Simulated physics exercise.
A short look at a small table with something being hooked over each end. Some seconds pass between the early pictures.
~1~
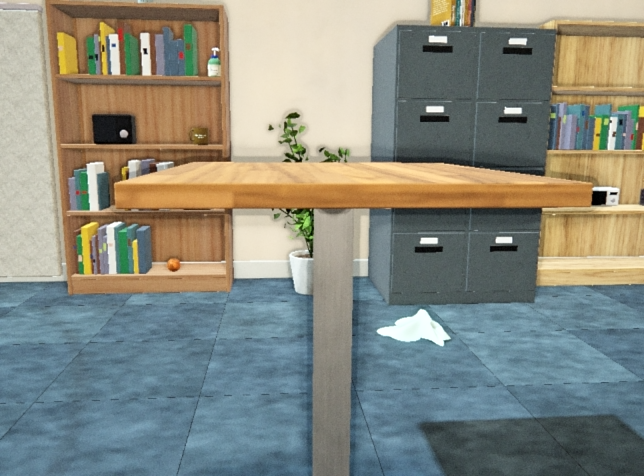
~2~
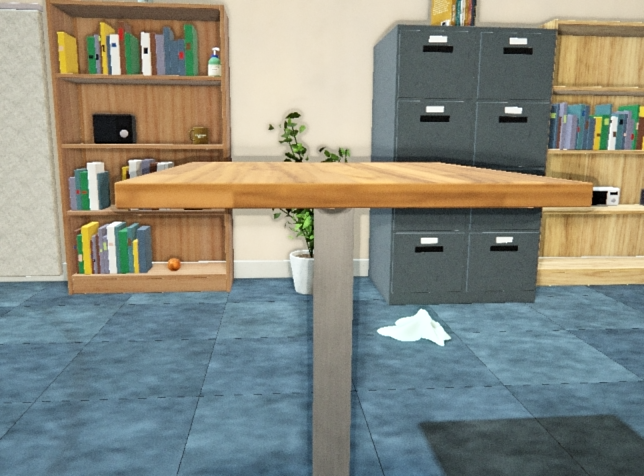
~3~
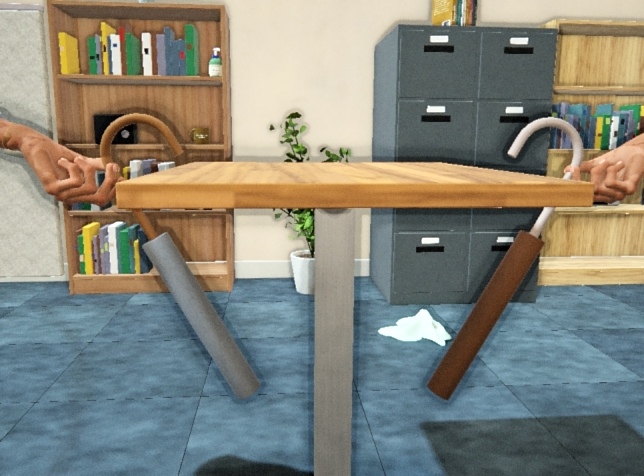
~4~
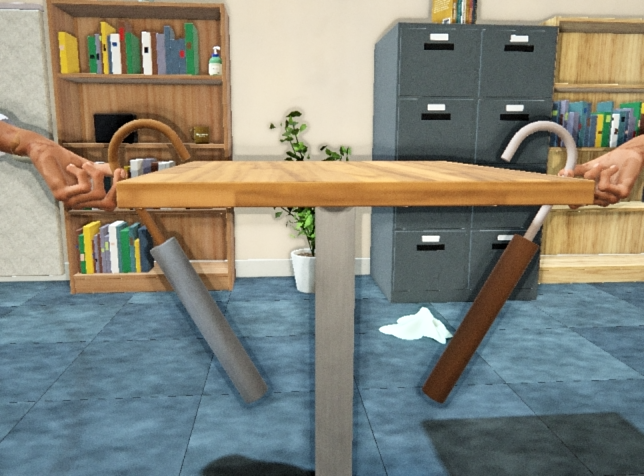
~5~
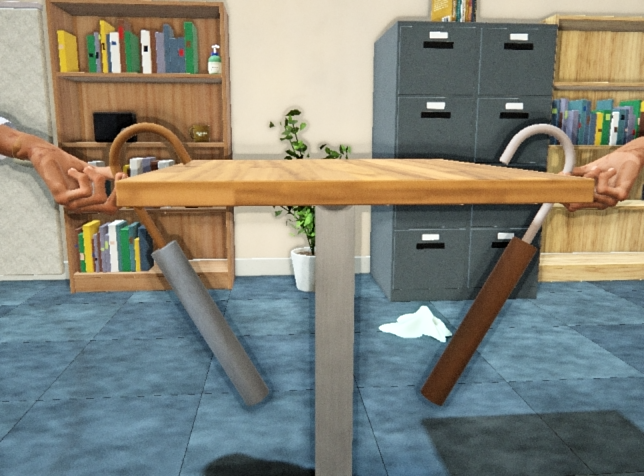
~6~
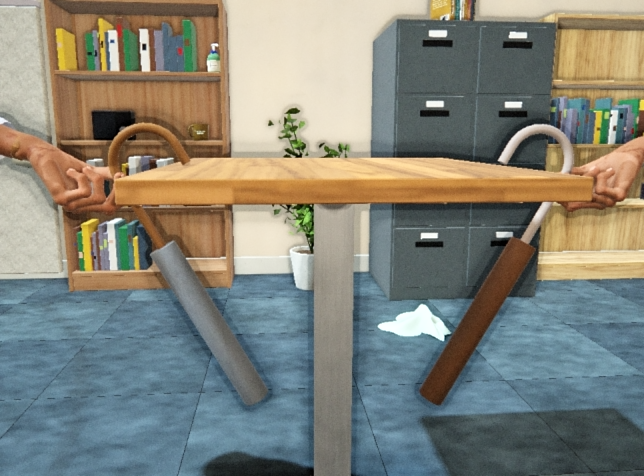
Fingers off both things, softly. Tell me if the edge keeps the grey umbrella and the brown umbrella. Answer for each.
The grey umbrella hangs from the table; the brown umbrella slips off.
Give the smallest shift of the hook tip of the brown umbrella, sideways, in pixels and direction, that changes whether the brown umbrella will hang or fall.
About 8 pixels left.
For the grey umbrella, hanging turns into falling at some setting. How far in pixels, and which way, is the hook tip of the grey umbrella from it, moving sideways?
Some 20 pixels, left.
Then, 0.30 s later than the last frame, grey umbrella at rest near (205, 267); brown umbrella fallen near (476, 417).
Then, 0.44 s later than the last frame, grey umbrella at rest near (204, 267); brown umbrella dropping near (531, 440).
When it is over, the grey umbrella remains in place, near (206, 267); the brown umbrella drops past the edge.
